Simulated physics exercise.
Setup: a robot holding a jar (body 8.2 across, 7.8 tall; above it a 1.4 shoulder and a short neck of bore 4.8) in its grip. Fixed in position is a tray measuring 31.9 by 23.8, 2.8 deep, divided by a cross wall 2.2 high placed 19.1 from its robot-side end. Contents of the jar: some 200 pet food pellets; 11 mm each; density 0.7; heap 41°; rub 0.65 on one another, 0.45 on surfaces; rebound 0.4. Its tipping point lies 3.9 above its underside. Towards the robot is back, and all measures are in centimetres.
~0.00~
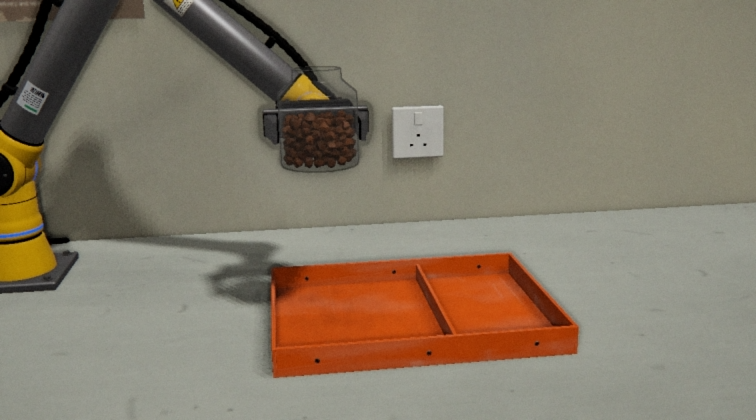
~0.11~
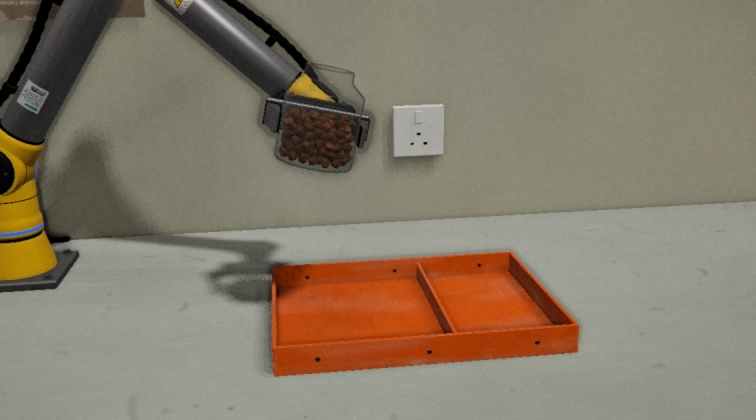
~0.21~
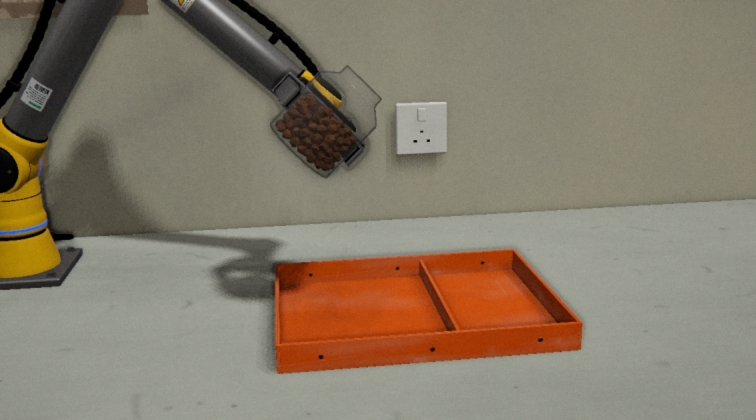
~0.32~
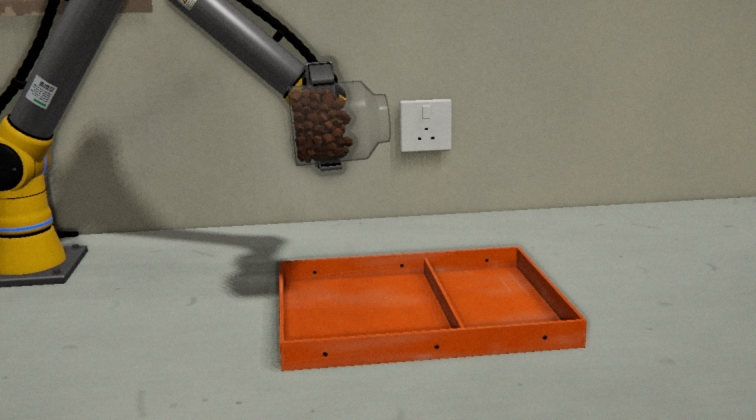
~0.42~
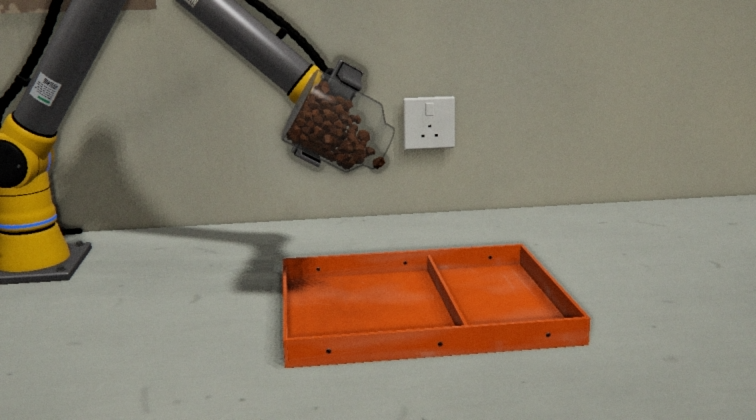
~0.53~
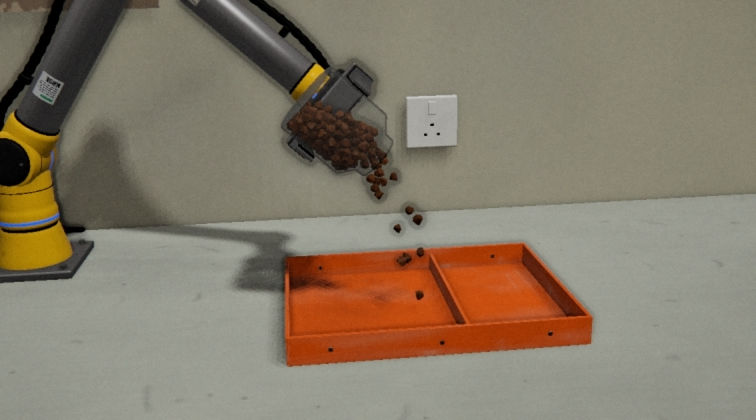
A robot arm tips a clear jar of brown pellets, and some drop into an orange tray.
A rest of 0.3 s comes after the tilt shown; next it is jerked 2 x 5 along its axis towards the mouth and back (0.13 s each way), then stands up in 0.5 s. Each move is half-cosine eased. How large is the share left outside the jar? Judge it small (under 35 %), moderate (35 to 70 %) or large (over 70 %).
It is moderate.
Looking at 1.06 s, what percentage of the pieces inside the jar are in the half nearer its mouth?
Close to 85 per cent sits in the mouth half.
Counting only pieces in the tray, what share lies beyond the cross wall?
About 15 percent.
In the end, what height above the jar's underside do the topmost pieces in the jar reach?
I'd say close to 5.0 cm from the underside.
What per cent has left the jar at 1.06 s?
I'd put it at around 35 per cent.
By 1.06 s, tipped 133°, highest piece 23 above the table; 129 in the jar, 55 in the robot-side part, 2 in the far-side part, 12 in flight or on a rim.
By 1.59 s, tipped 72°, highest piece 25 above the table; 93 in the robot-side part, 88 in the jar, 15 in the far-side part, 2 in flight or on a rim.
By 2.05 s, upright, highest piece 24 above the table; 93 in the robot-side part, 88 in the jar, 17 in the far-side part.
By 2.75 s, upright, highest piece 24 above the table; 93 in the robot-side part, 88 in the jar, 17 in the far-side part.
Final count, 93 in the robot-side part, 88 in the jar, 17 in the far-side part. That is 56 % outside the jar.
